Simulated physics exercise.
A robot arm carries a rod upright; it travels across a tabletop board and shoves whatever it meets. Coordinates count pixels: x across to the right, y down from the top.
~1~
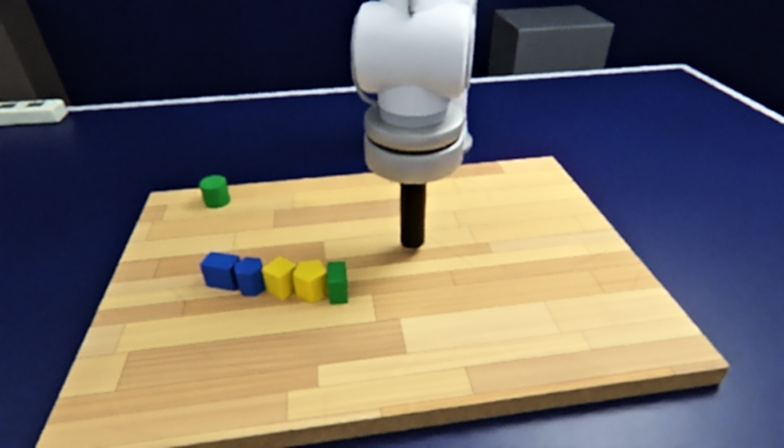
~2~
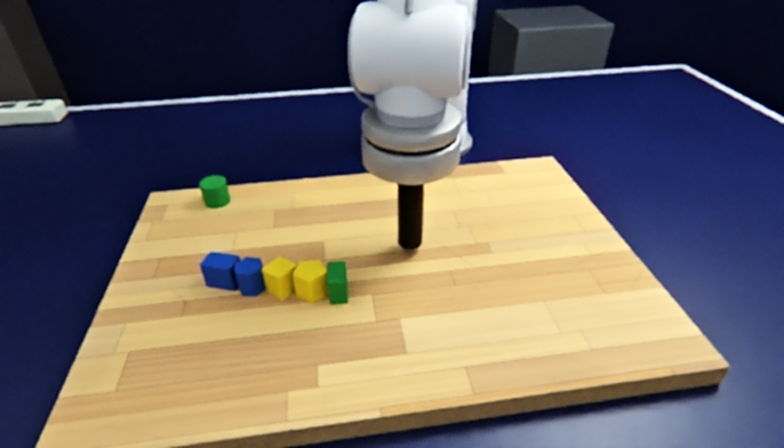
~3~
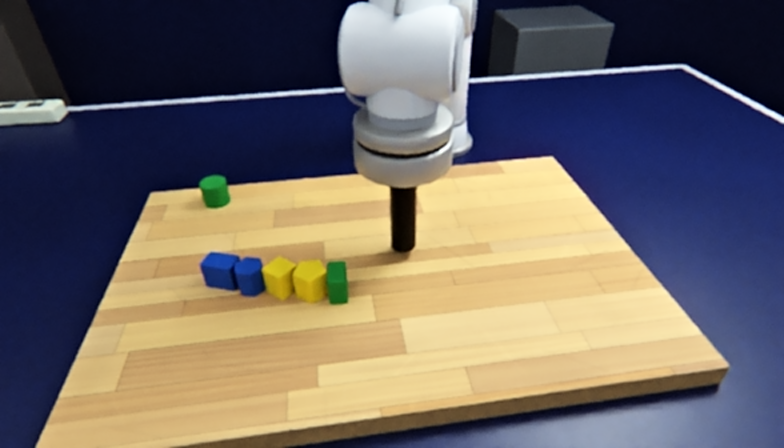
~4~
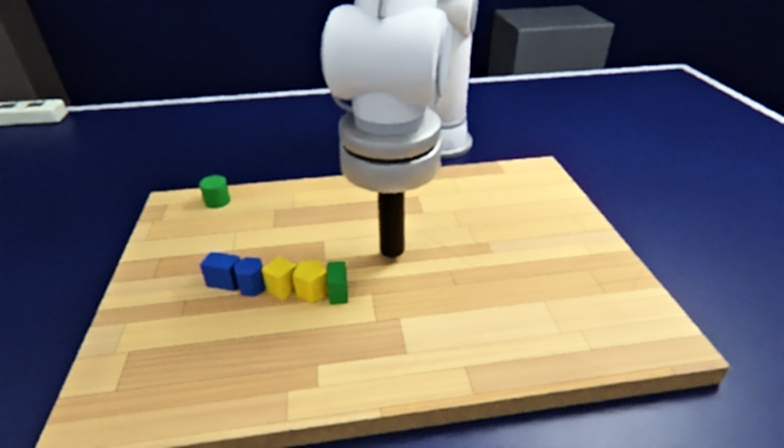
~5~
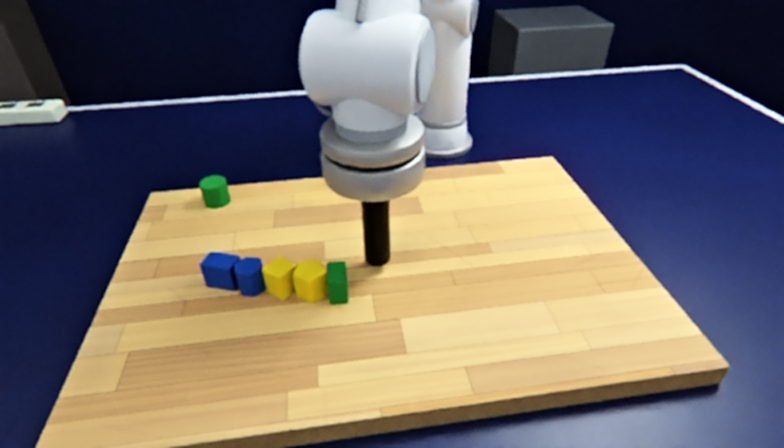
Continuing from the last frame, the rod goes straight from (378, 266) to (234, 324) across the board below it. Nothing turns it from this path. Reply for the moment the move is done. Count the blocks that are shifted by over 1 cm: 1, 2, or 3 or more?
Number moved: 3+.
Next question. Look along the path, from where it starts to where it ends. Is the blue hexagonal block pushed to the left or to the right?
It's pushed right.
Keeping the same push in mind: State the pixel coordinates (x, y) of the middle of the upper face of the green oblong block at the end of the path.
Its top face will be centred at roughly (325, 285).
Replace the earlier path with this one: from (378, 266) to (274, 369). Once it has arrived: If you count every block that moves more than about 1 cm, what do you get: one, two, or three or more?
Going by the path, three or more of them shift by more than about 1 cm.
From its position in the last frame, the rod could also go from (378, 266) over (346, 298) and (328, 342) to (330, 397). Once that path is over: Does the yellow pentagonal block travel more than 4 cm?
My answer is no.
On the path given first. One third of the way, rod at (333, 276); yellow square piece at (276, 267); yellow pentagonal block at (298, 277), turned 45° clockwise; green oblong block at (329, 281), turned 55° anticlockwise.
Two thirds of the way, rod at (285, 295); blue oblong block at (210, 258); blue hexagonal block at (238, 263); yellow square piece at (265, 268), turned 15° clockwise; yellow pentagonal block at (258, 298), turned 35° clockwise; green oblong block at (324, 284), turned 105° anticlockwise.
At the end, rod at (232, 316); blue oblong block at (208, 257); blue hexagonal block at (236, 262); yellow square piece at (261, 269), turned 25° clockwise; yellow pentagonal block at (208, 325); green oblong block at (324, 284), turned 105° anticlockwise.
